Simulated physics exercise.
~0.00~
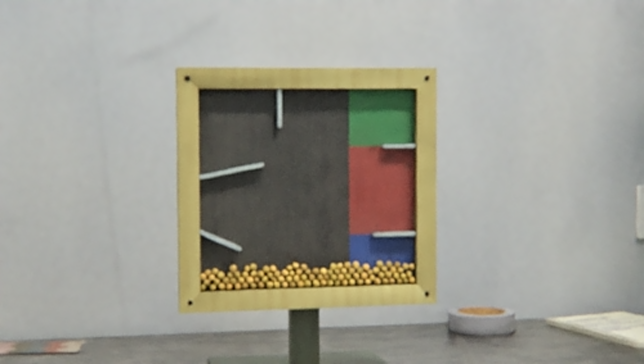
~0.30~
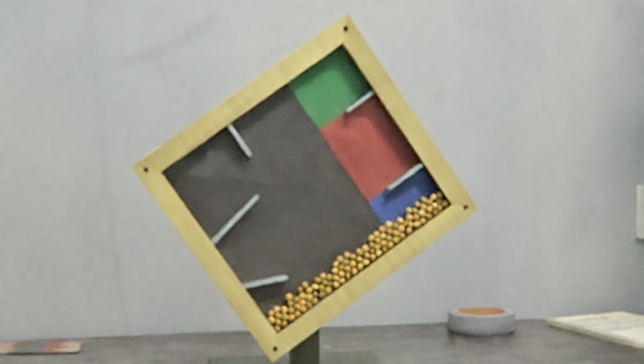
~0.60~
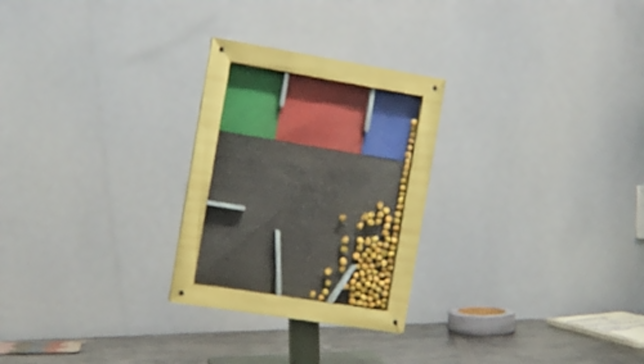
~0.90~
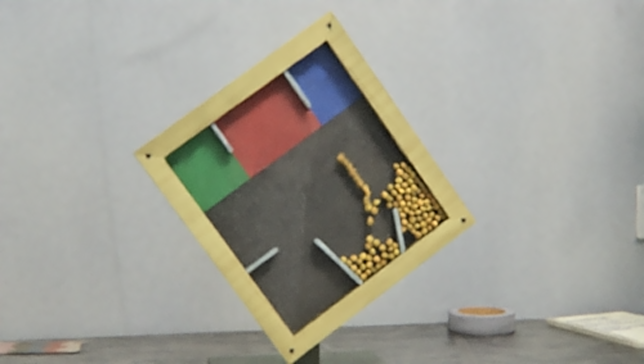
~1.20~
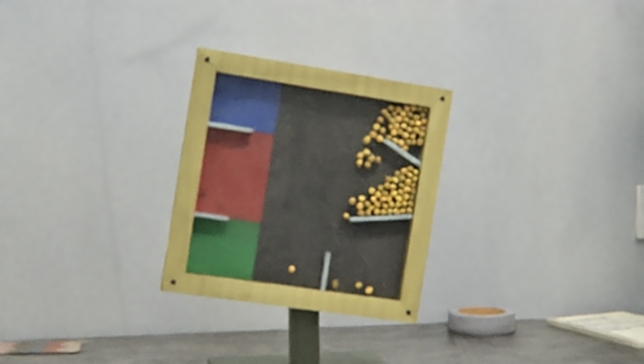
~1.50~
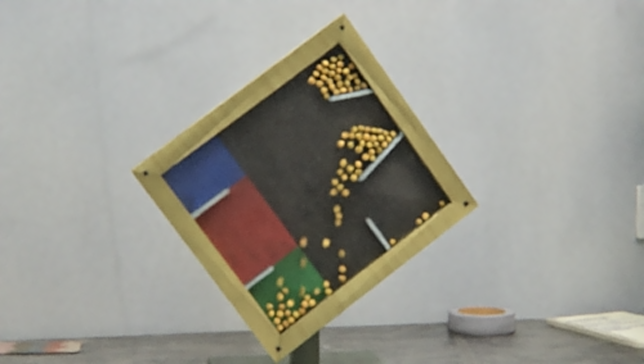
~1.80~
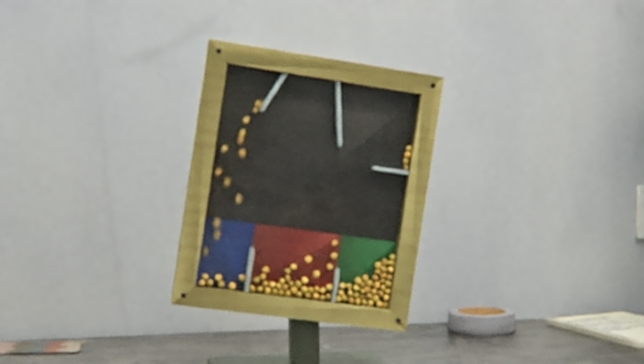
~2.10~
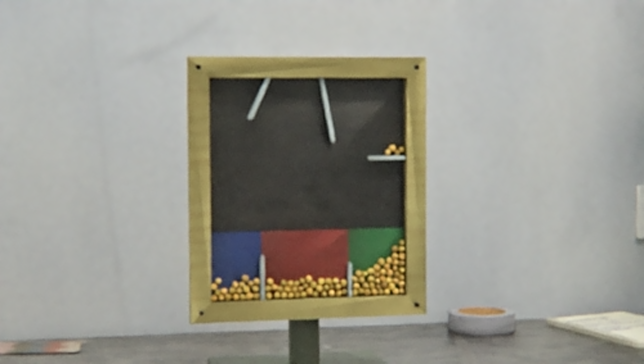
At first, small golden chickpeas lie along the bottom of an upright yellow-framed box, with green, red and blue pockets stacked on its right side. The box turns anticlockwise, and the chickpeas slide into the right corner and pile up there as the pockets swing to the top. As it keeps turning, pale ledges carry many of them up the right side while the pockets move left. Then they spill off, tumbling into the green pocket and onward into the red and blue. The box ends upright with green and red fuller than blue, and a few chickpeas left on a right-hand ledge.
